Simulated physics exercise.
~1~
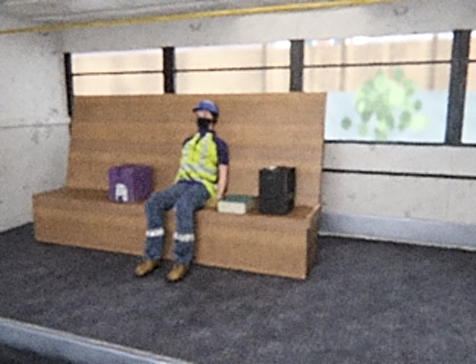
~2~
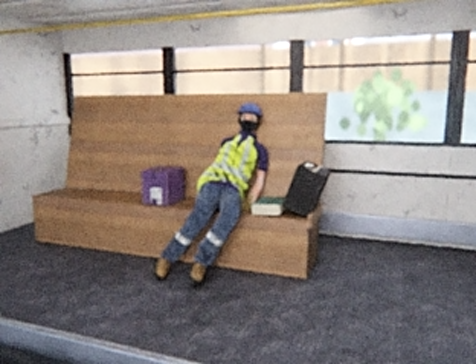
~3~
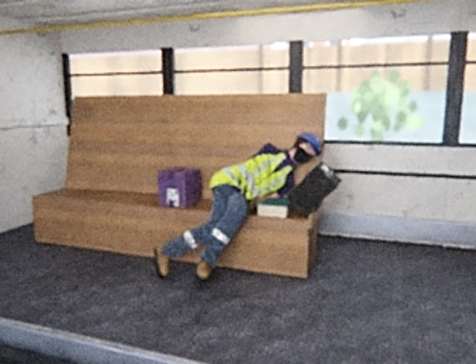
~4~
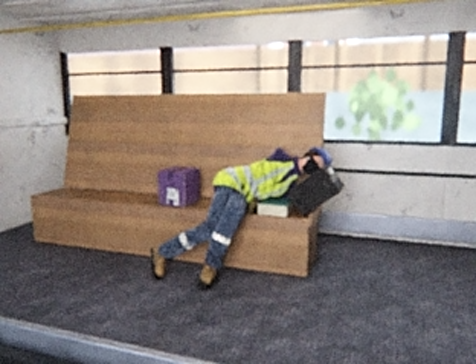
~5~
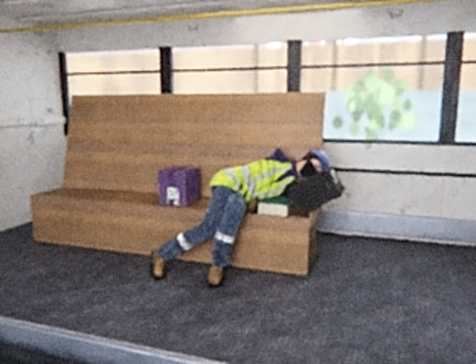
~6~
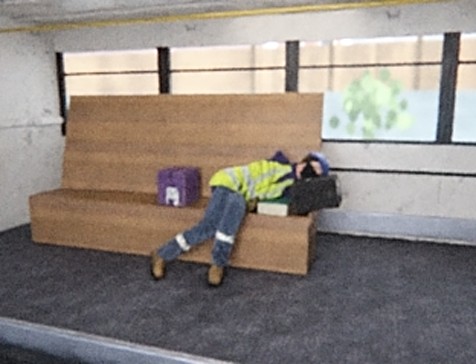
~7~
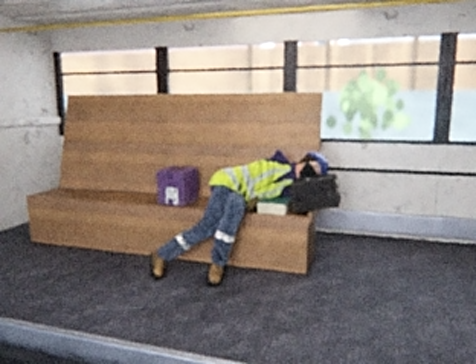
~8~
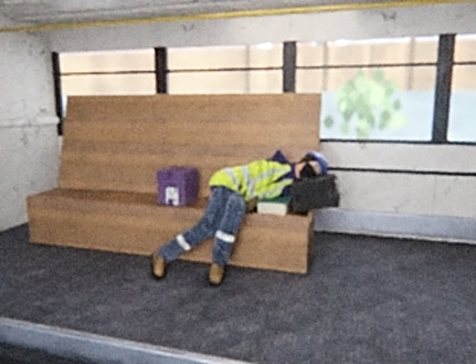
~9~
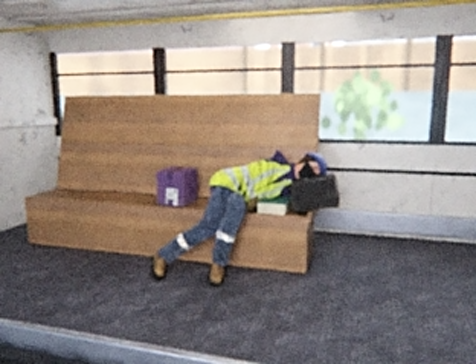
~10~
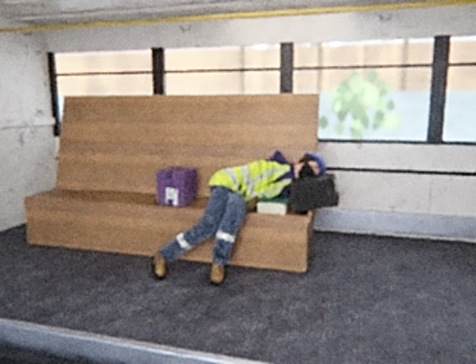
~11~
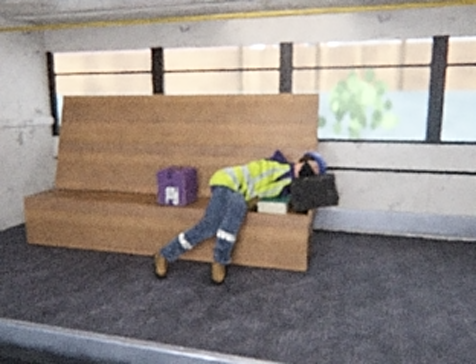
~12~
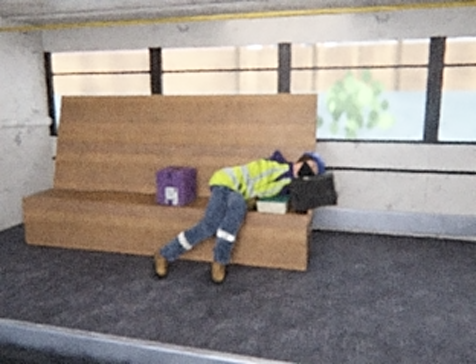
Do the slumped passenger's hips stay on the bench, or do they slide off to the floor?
The passenger's hips stay on the bench, with the upper body slumped over to the right.
